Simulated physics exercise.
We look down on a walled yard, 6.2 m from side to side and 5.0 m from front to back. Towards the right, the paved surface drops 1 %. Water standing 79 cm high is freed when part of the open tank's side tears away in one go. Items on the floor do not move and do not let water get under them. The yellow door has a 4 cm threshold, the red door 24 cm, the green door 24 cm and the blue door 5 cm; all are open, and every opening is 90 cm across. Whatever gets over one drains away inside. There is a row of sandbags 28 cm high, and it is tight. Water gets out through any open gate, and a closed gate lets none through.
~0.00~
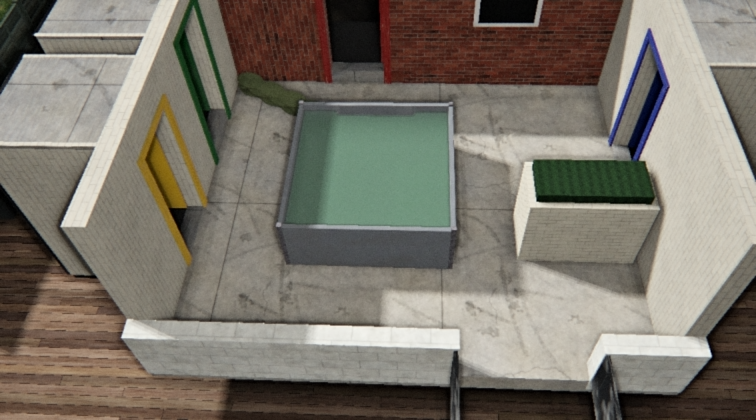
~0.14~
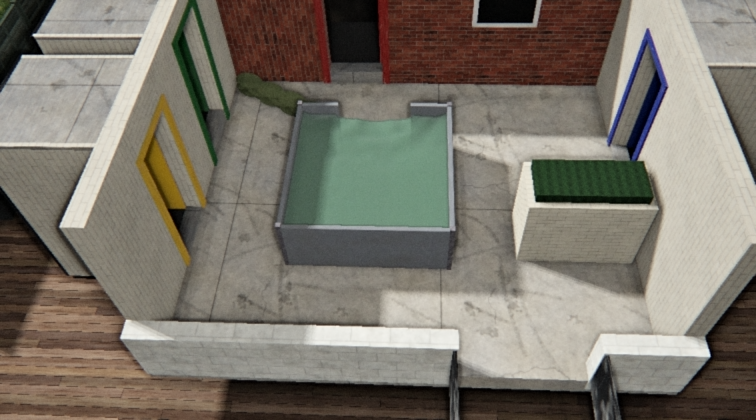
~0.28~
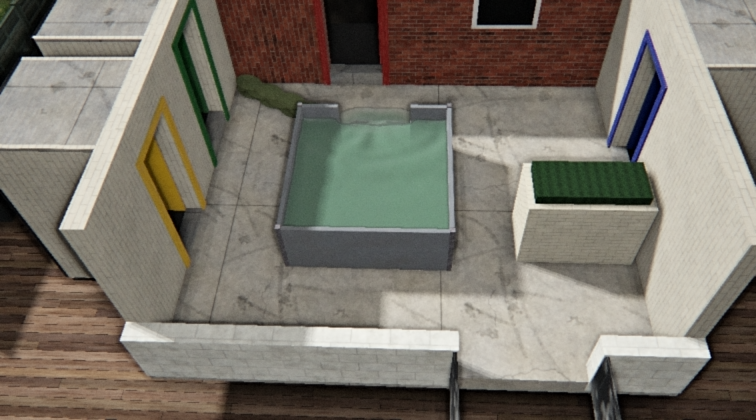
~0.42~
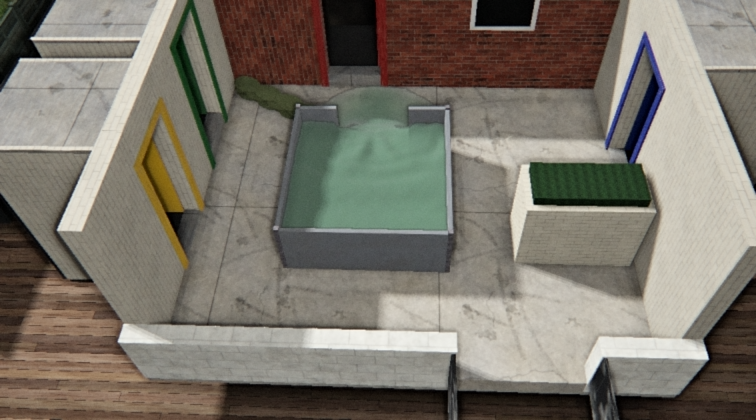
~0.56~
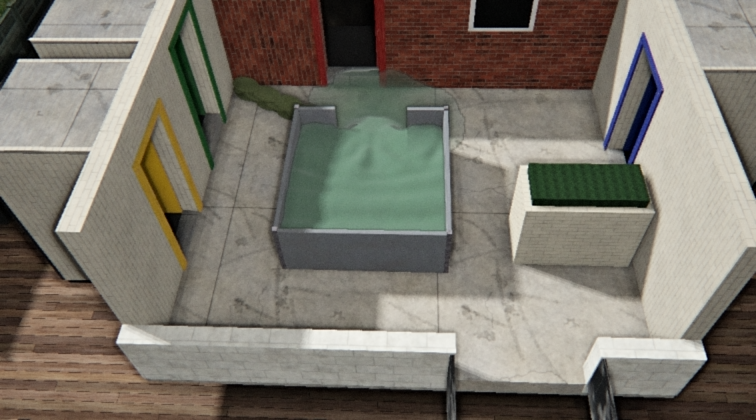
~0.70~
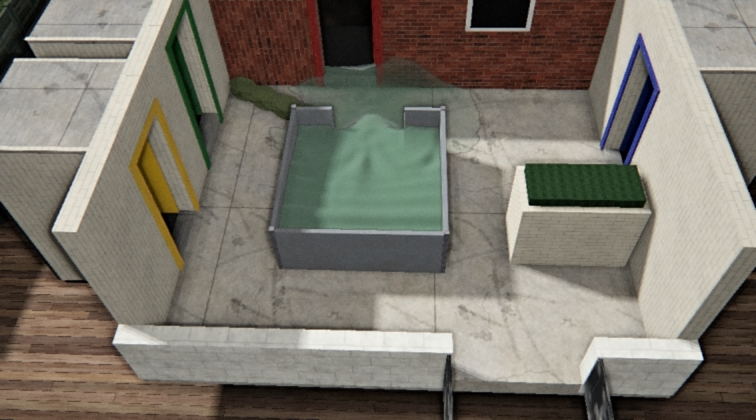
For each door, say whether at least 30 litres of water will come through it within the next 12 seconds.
The yellow door lets in less than the limit. The red door lets in more than the limit. The green door lets in less than the limit. The blue door lets in more than the limit.
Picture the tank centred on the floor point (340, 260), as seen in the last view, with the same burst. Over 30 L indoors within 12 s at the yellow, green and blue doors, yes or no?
Result - yellow door exceeds it, green door does not exceed it, blue door exceeds it.
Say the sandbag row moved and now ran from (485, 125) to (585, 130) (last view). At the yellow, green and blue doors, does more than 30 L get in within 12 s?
At the yellow door the limit is exceeded, at the green door it is not reached, and at the blue door it is exceeded.
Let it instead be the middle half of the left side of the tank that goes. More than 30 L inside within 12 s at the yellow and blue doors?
Result against the limit at yellow: Limit broken; result at blue: Limit broken.
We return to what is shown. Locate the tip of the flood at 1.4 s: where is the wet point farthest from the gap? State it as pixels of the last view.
Roughly at pixel (579, 97).
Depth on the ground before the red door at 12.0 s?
The depth there is near 14.0 cm.
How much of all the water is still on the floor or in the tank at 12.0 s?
Some 72 out of every hundred parts.
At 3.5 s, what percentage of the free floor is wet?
Around 60 per cent.
After 1.4 s water covers 20 % of the floor and is deepest (51 cm) near (387, 94); yellow door not reached, red door 49 cm at the sill, 100 L in, green door not reached, blue door not reached.
After 2.2 s water covers 35 % of the floor and is deepest (50 cm) near (261, 92); yellow door not reached, red door 43 cm at the sill, 219 L in, green door 9 cm at the sill, 0 L in, blue door 10 cm at the sill, 0 L in.
After 3.5 s water covers 60 % of the floor and is deepest (36 cm) near (261, 92); yellow door 3 cm at the sill, 0 L in, red door 34 cm at the sill, 299 L in, green door 7 cm at the sill, 0 L in, blue door 13 cm at the sill, 41 L in.
After 7.0 s water covers 90 % of the floor and is deepest (28 cm) near (557, 97); yellow door 3 cm at the sill, 0 L in, red door 14 cm at the sill, 343 L in, green door 11 cm at the sill, 0 L in, blue door 16 cm at the sill, 216 L in.
After 12.0 s water covers 95 % of the floor and is deepest (18 cm) near (605, 215); yellow door 2 cm at the sill, 0 L in, red door 14 cm at the sill, 343 L in, green door 4 cm at the sill, 0 L in, blue door 13 cm at the sill, 374 L in.
